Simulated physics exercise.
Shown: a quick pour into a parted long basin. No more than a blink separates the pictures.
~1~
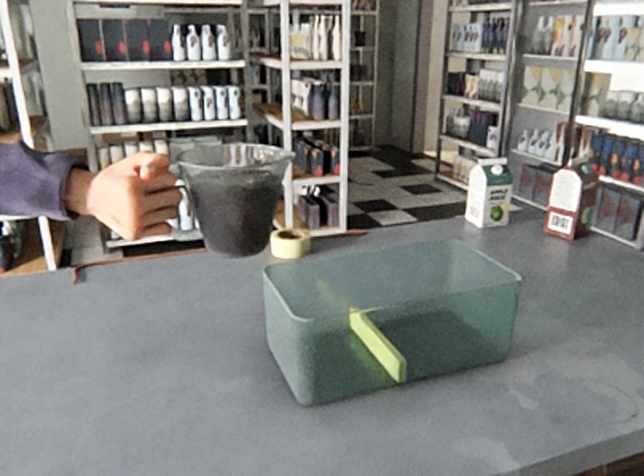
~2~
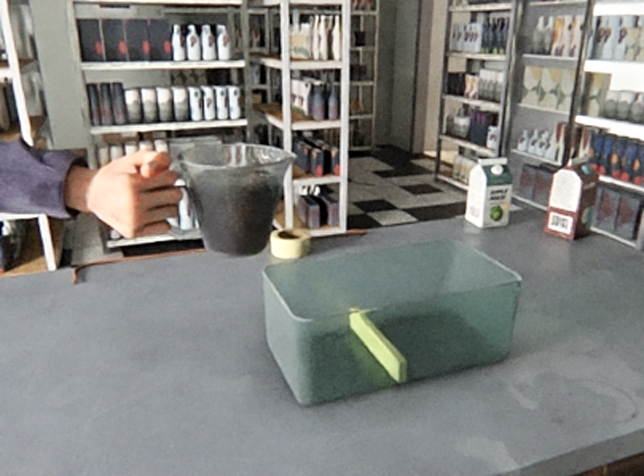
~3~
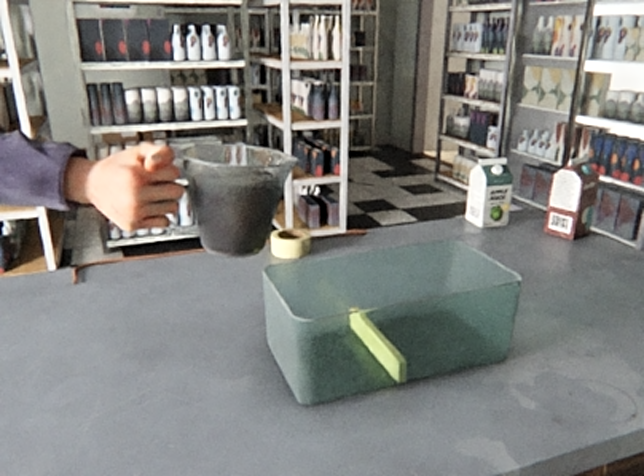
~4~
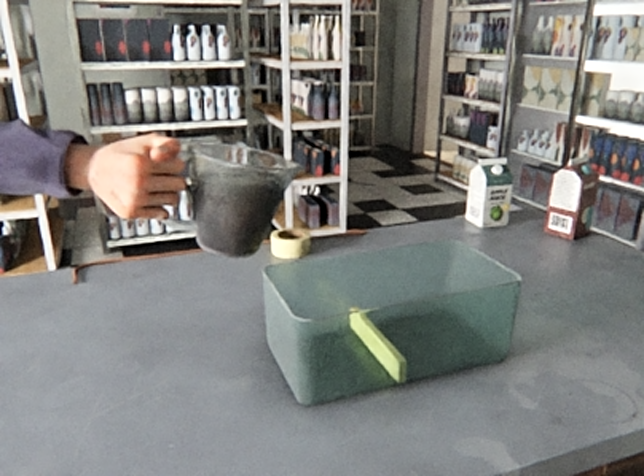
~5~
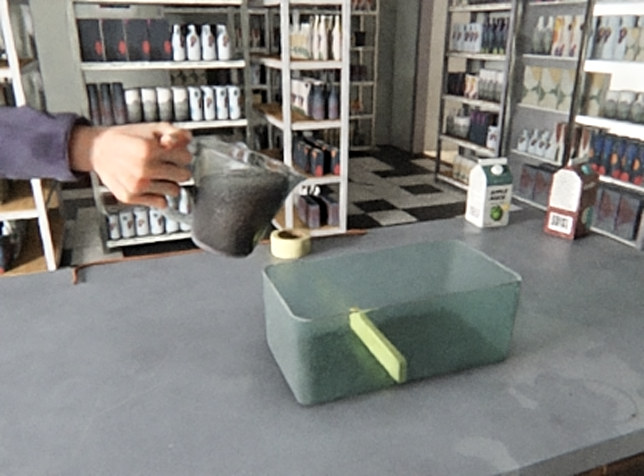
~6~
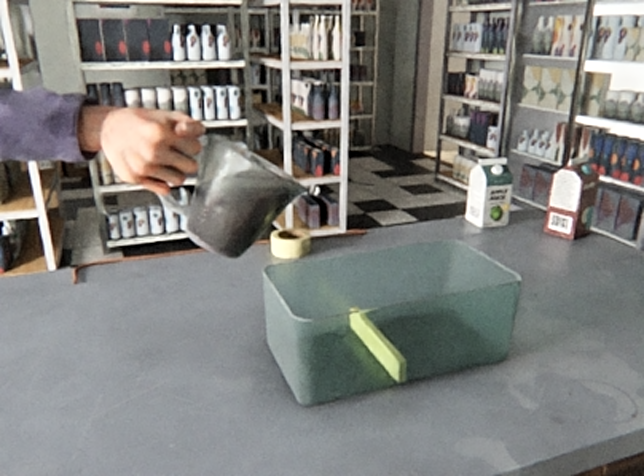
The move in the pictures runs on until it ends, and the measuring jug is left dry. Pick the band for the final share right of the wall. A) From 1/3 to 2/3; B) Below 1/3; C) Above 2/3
Below 1/3 (B).
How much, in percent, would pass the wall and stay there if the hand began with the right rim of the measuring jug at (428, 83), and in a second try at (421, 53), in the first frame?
The first start gives some 70 %, the second some 70 %.
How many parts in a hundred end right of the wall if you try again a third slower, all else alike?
Some 10 per cent.
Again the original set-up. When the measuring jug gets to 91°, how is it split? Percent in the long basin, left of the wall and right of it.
Left 25 per cent, right 0 per cent.
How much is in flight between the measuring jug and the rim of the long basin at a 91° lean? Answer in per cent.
I'd put it near 25 per cent.
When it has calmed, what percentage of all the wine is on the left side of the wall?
Close to 90 per cent.
A moment on, the measuring jug is tipped on its side and 48 per cent is still to pour, 26 is left of the wall and 0 right of it.
Next, the measuring jug is tipped right over and 5 per cent is still to pour, 83 is left of the wall and 4 right of it.
Then the measuring jug is tipped right over and 0 per cent is still to pour, 88 is left of the wall and 10 right of it.
Later the measuring jug is tipped right over and 0 per cent is still to pour, 88 is left of the wall and 10 right of it.
At rest 88 per cent lies left of the wall, 10 right of it and 2 outside.
